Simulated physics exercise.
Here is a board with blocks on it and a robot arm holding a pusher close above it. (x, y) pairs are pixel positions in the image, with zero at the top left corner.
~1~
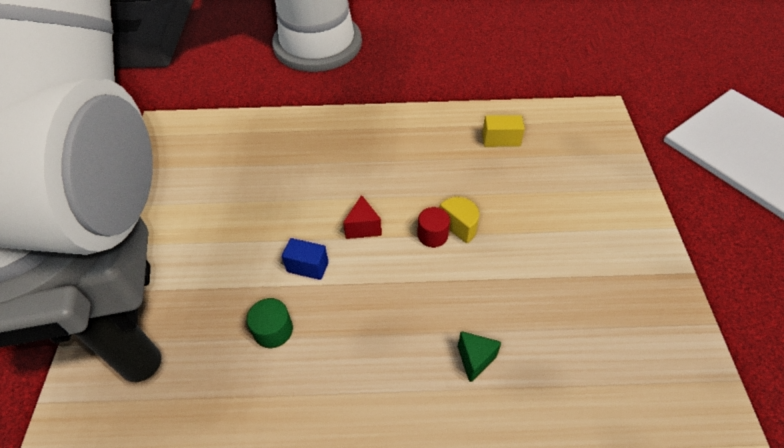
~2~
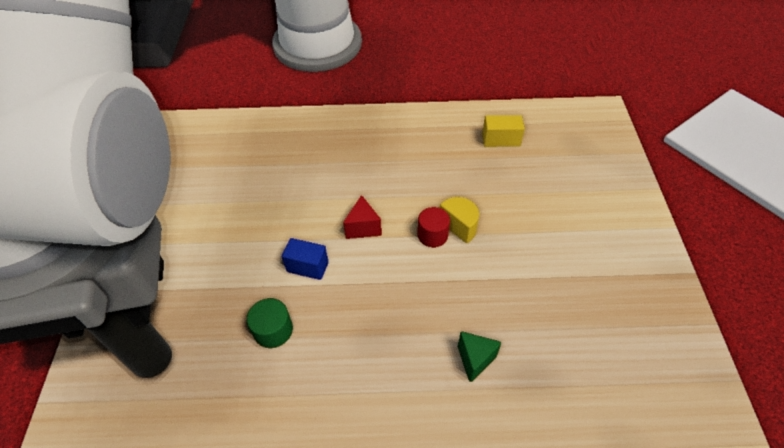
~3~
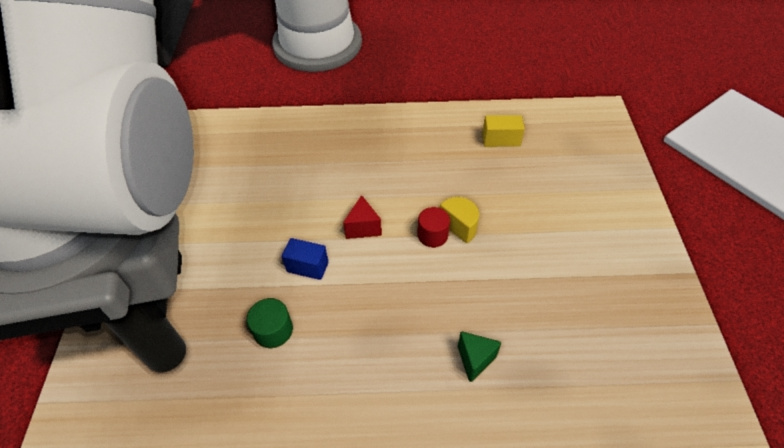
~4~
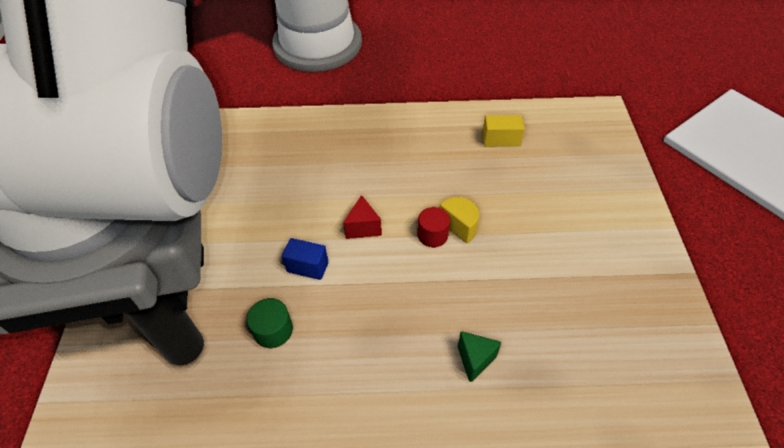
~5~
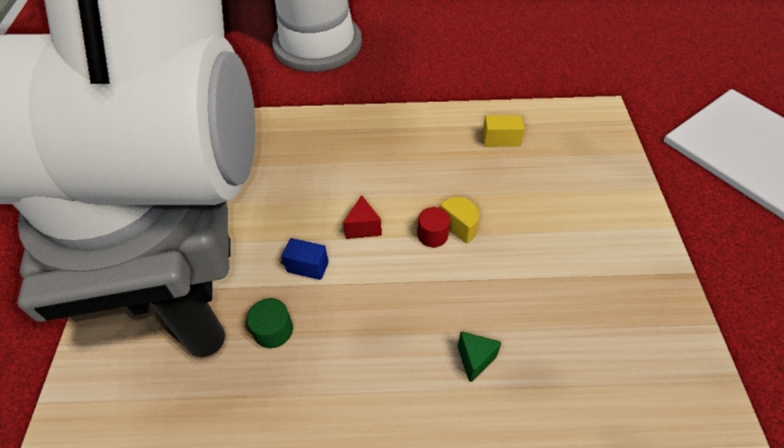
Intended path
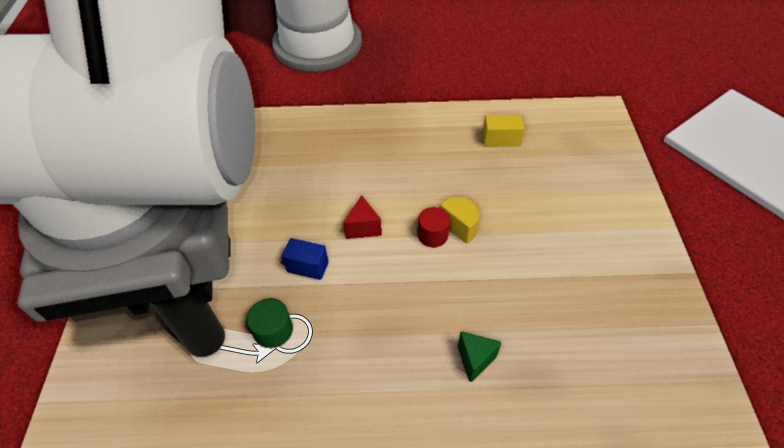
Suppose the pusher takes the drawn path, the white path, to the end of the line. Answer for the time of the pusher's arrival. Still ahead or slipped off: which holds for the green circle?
Ahead of the pusher.
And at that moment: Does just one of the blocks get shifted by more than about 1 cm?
Final answer: Yes.
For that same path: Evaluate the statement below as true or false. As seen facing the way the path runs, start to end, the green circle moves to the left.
That is true.
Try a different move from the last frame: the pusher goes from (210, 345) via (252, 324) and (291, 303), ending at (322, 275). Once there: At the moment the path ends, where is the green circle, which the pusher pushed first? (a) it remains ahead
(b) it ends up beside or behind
The one that fits is b, it ends up beside or behind.
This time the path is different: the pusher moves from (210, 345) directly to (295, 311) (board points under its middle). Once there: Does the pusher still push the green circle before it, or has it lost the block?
The pusher still has the green circle in front of it when the path ends.
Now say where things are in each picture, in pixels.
In the first picture, tip of the pusher (141, 363), middles of tops, green circle (267, 315), blue rectangular block (303, 250).
In the second picture, pusher (152, 359), nothing pushed.
In the third picture, pusher (166, 354), nothing pushed.
In the fourth picture, pusher (184, 347), nothing pushed.
In the fifth picture, pusher (206, 339), green circle (267, 315), blue rectangular block (303, 250).
The line goes from (210, 345) by way of (238, 351) and (267, 352) to (291, 333).
The first path, step by step. Halfway along, pusher (249, 347); green circle (278, 312).
At the end, pusher (289, 327); green circle (308, 287); blue rectangular block unmoved.
